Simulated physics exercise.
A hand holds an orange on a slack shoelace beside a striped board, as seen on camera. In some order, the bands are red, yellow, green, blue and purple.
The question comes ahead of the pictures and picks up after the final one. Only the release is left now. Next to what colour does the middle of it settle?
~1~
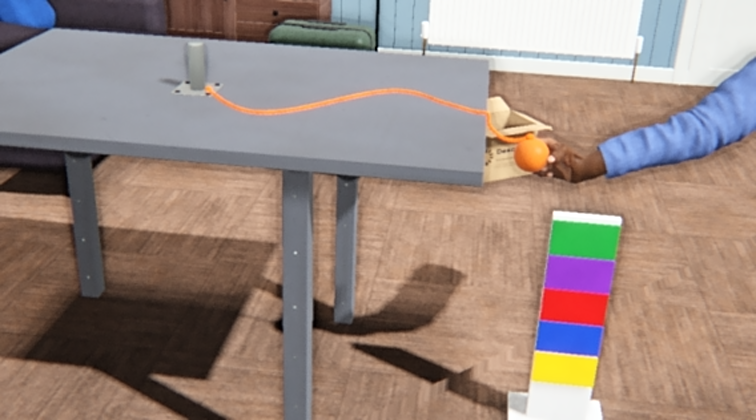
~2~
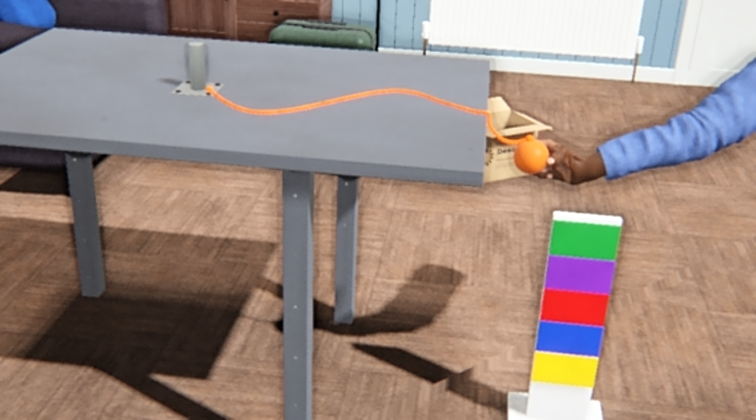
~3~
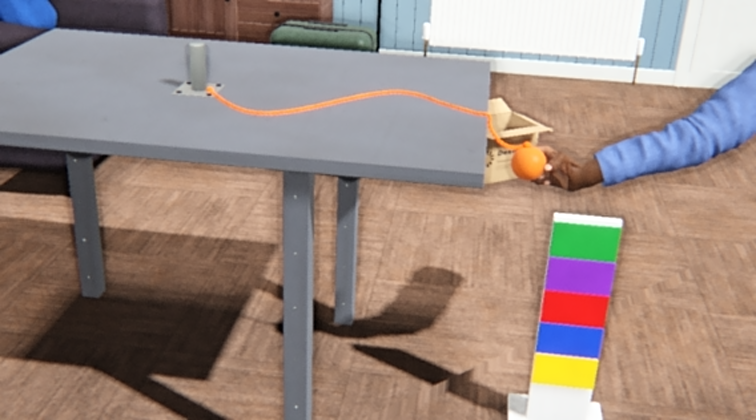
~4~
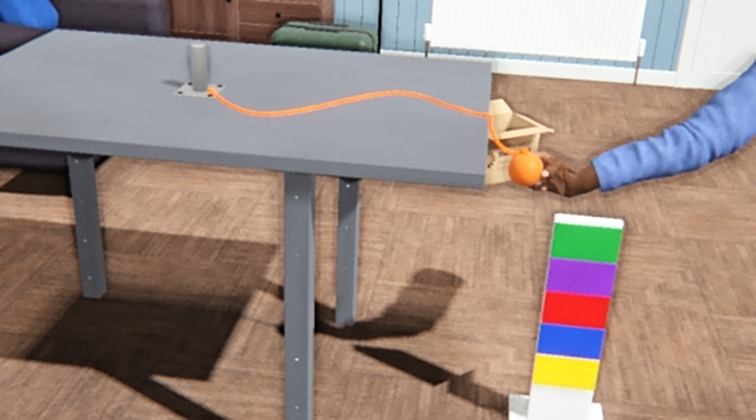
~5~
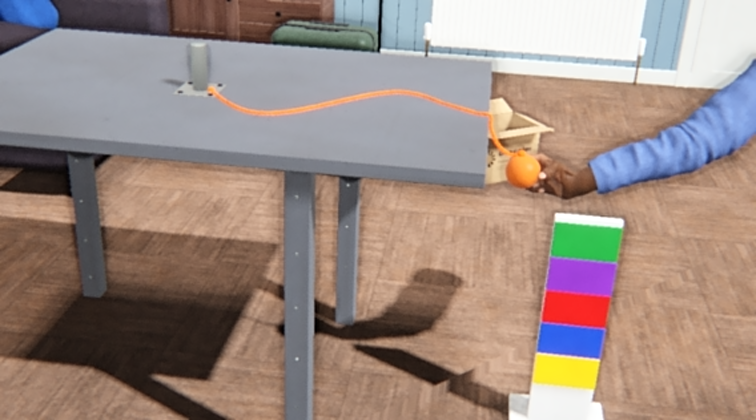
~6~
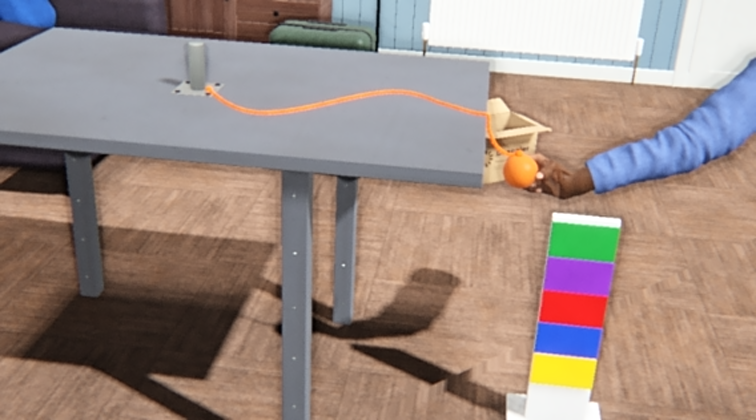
Next to purple.
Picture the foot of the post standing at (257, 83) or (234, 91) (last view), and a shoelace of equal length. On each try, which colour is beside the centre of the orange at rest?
In turn, red and then red.
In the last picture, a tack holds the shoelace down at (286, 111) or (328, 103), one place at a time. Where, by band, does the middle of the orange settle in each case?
Results, in sequence: Green / green.
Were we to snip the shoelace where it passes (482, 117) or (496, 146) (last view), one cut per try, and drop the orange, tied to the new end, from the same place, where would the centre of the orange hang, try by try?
In turn, (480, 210) for the first and (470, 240) for the second.
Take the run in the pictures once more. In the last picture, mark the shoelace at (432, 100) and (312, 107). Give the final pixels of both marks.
(486, 136) and (349, 105), roughly.
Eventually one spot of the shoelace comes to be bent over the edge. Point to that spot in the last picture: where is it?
The piece you want is at about (424, 97).
Soon after, orange near (508, 255); level with purple.
Then, orange near (453, 254); level with purple.
Further on, orange near (485, 269); level with purple.
At rest, orange near (475, 267); level with purple. Its middle rests at the purple band.
